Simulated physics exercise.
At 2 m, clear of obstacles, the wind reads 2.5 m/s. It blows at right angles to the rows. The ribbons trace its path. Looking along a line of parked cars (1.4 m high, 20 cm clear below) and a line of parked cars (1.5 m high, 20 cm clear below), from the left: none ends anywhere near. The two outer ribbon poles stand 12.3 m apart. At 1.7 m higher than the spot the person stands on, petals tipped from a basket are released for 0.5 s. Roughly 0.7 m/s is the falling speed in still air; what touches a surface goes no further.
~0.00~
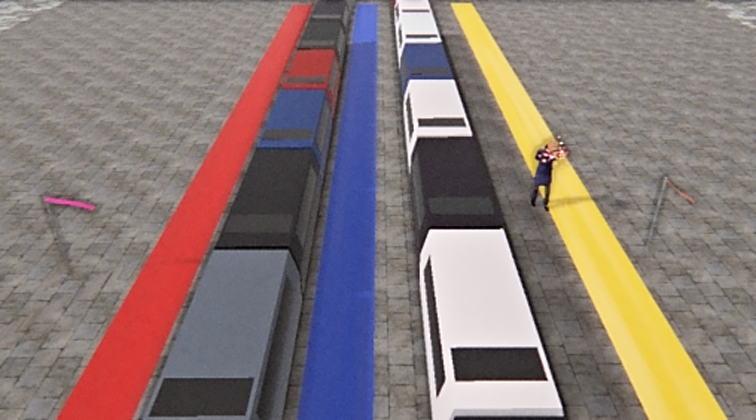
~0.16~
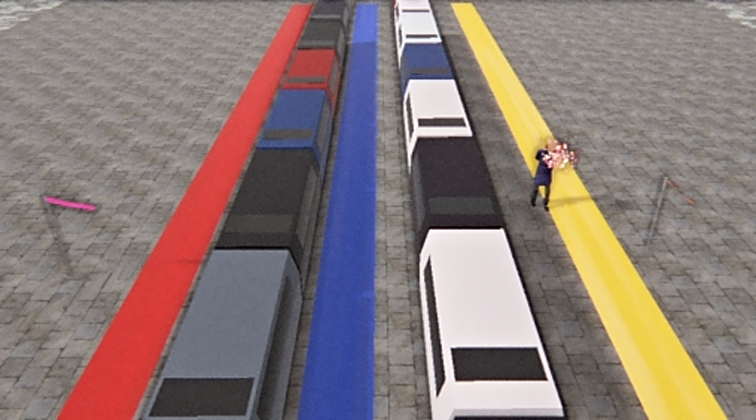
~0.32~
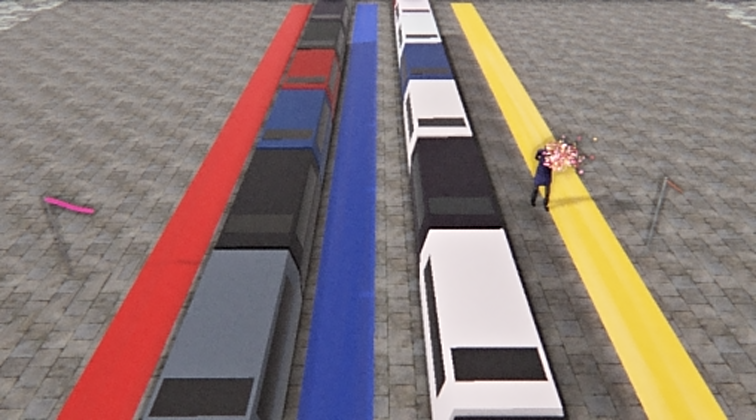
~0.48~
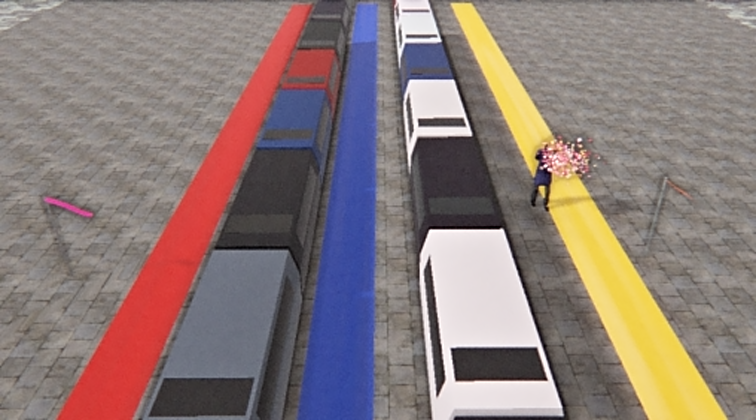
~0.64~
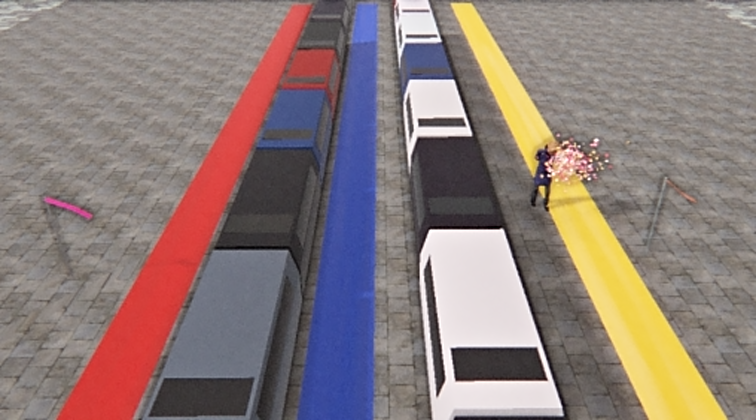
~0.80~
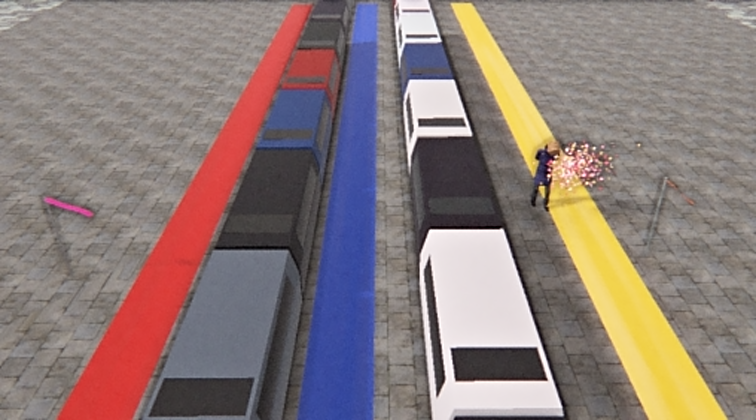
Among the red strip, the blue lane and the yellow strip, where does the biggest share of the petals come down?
The biggest share falls on the yellow one.
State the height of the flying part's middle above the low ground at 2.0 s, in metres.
About 0.6 m high.
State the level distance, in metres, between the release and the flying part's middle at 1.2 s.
It works out to about 0.5 m.
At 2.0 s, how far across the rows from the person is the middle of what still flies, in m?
I'd put it near 0.5 metres.
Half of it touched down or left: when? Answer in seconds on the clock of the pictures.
Near 2.6 s.
After 1.2 s, 0 % lies on the blue lane, 0 % on the red strip and 0 % on the yellow strip; 0 % has touched down or left; the middle of what still flies is 1.1 m above the low ground, near (581, 179).
After 2.0 s, 0 % lies on the blue lane, 0 % on the red strip and 9 % on the yellow strip; 15 % has touched down or left; the middle of what still flies is 0.6 m above the low ground, near (580, 197).
After 3.5 s, 0 % lies on the blue lane, 0 % on the red strip and 47 % on the yellow strip; 77 % has touched down or left; the middle of what still flies is 0.3 m above the low ground, near (592, 204).
After 8.0 s, 0 % lies on the blue lane, 0 % on the red strip and 56 % on the yellow strip; 100 % has touched down or left.
After 45.0 s, 0 % lies on the blue lane, 0 % on the red strip and 56 % on the yellow strip; 100 % has touched down or left.
